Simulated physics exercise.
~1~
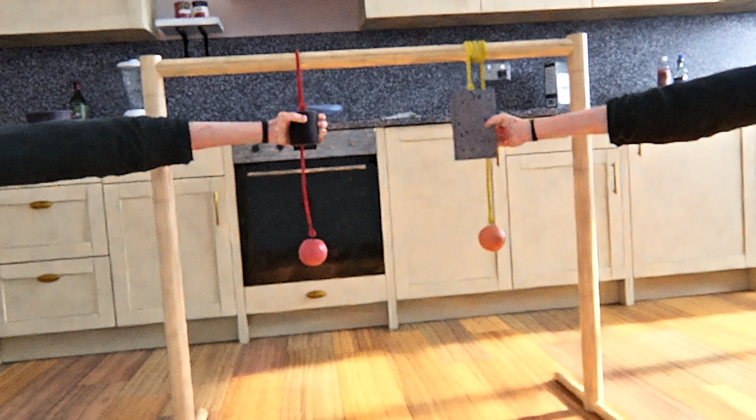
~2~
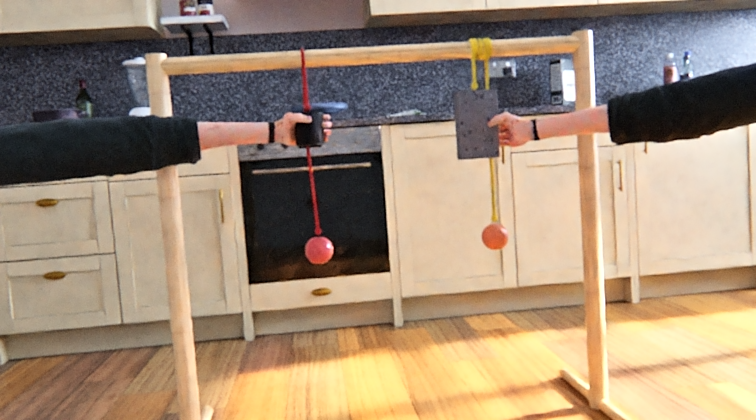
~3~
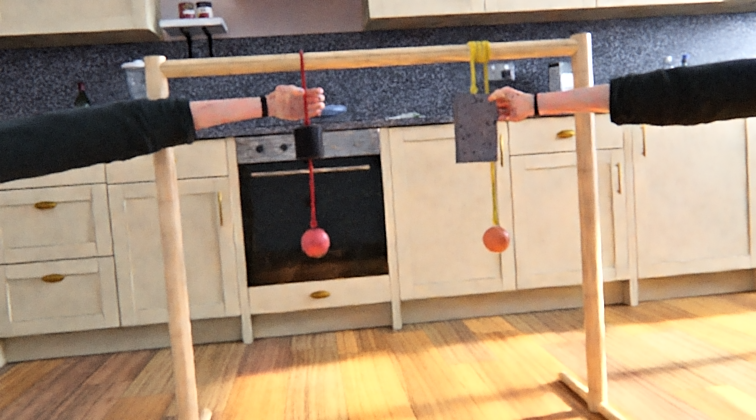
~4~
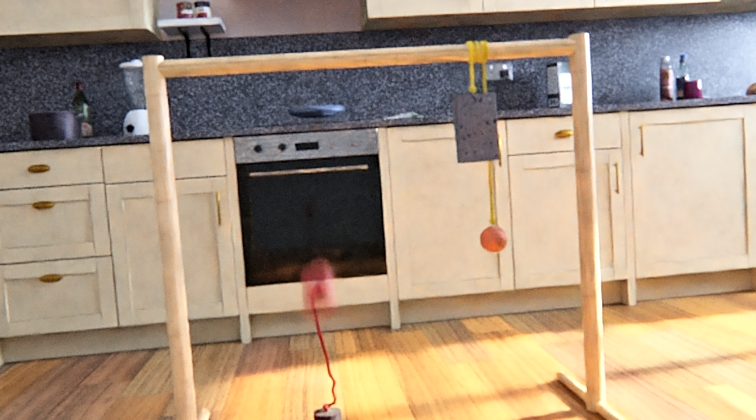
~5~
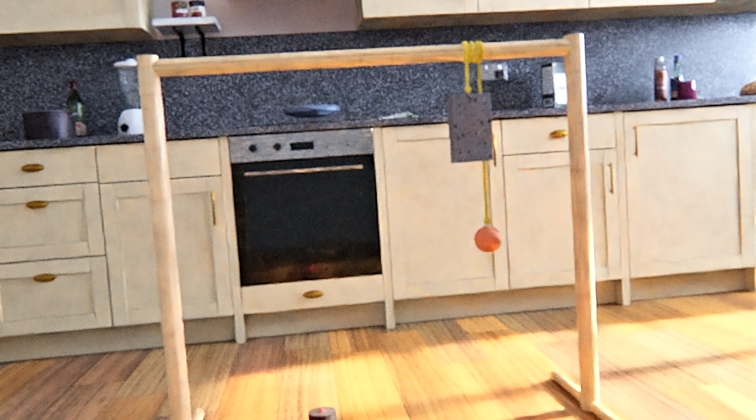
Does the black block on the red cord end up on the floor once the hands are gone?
Yes, the black block drops to the floor and pulls its red cord off the rail, while the grey slab on the yellow cord stays hanging.
A pale wooden frame stands on the floor of a sunlit kitchen, seen from the front with cream cupboards and a dark oven behind. Two cords hang over its rail, a red one on the left with a small black block and a round red object, and a yellow one on the right with a grey slab and a round orange object. A hand from each side holds the block and the slab. The left hand lets go, the block drops to the floor, and the red cord comes off the rail after it. Both arms are gone by the end, and the slab still hangs.
